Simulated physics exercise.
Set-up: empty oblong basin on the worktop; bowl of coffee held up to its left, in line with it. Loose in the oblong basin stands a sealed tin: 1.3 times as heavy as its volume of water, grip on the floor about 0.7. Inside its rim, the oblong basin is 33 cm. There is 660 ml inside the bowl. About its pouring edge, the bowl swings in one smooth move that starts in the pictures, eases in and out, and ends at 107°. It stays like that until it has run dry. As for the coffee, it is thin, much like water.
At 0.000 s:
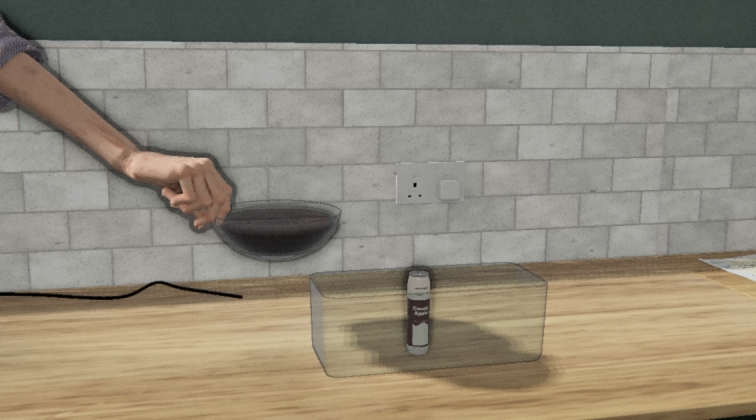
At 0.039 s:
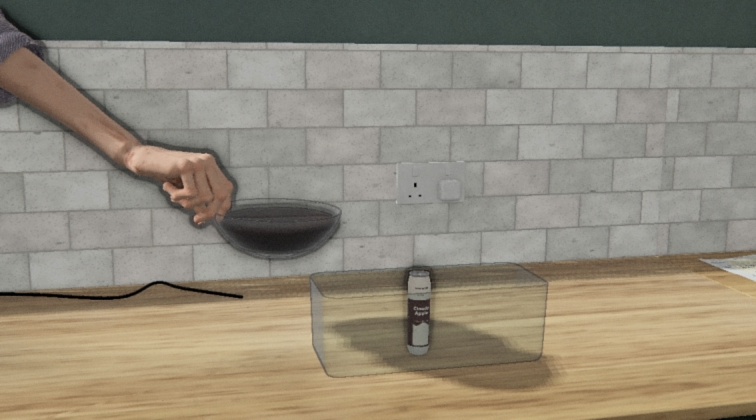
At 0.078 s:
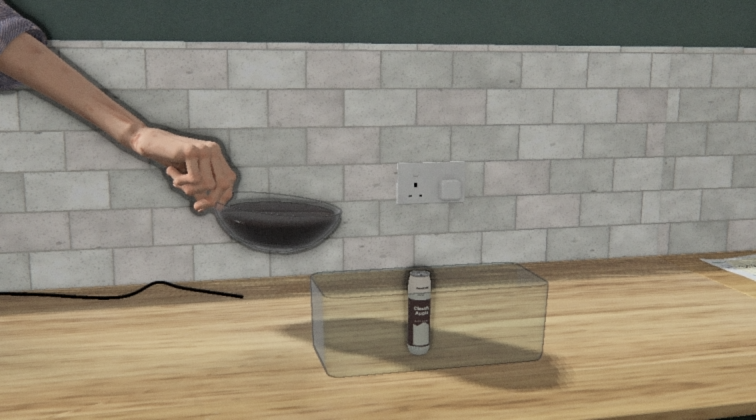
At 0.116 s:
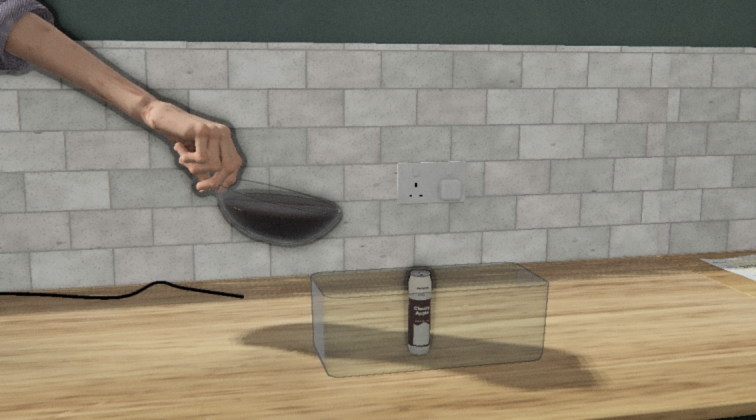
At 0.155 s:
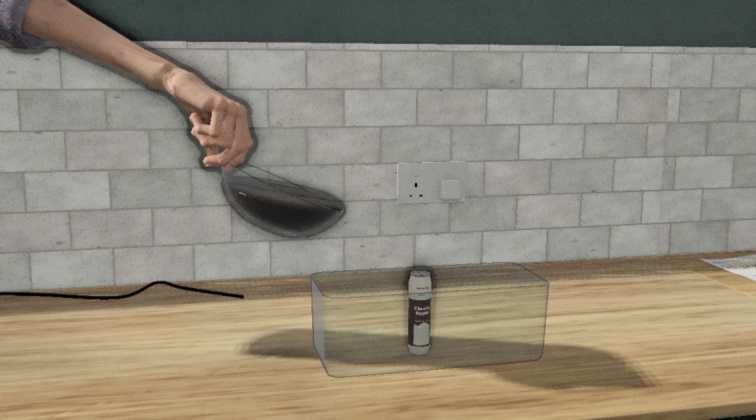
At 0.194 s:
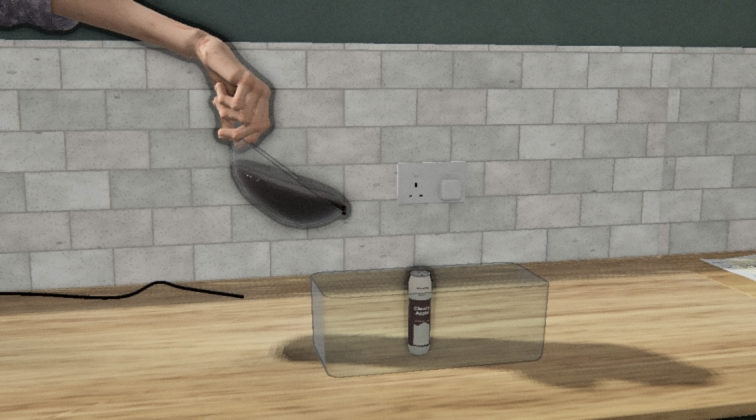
Bowl of dark liquid tilting rightward as a hand lifts its left side, a little edging over the rim near a clear basin.
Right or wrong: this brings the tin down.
Right, the tin comes down.
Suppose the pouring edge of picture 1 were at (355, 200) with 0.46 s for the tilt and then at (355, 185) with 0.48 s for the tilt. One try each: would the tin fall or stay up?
Run one: It does not tip. Run two: It does not tip.
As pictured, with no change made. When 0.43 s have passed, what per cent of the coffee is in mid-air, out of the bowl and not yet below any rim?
Roughly 76 %.
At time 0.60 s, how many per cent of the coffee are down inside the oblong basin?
About 100 %.
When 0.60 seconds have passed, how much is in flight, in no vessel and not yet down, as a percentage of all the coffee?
Near 1 per cent, I'd say.
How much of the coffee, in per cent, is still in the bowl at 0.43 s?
7 %.
Then, 0.43 s in, the tilt is 104° and 7 per cent is still to pour; the tin stands where it began.
Then, 0.60 s in, the tilt is 107° and 0 per cent is still to pour; the tin leans 26°.
Then, 0.78 s in, the tilt is 107° and 0 per cent is still to pour; the tin lies on its side.
Then, 0.98 s in, the tilt is 107° and 0 per cent is still to pour; the tin lies on its side.
Finally, the tin lies on its side.
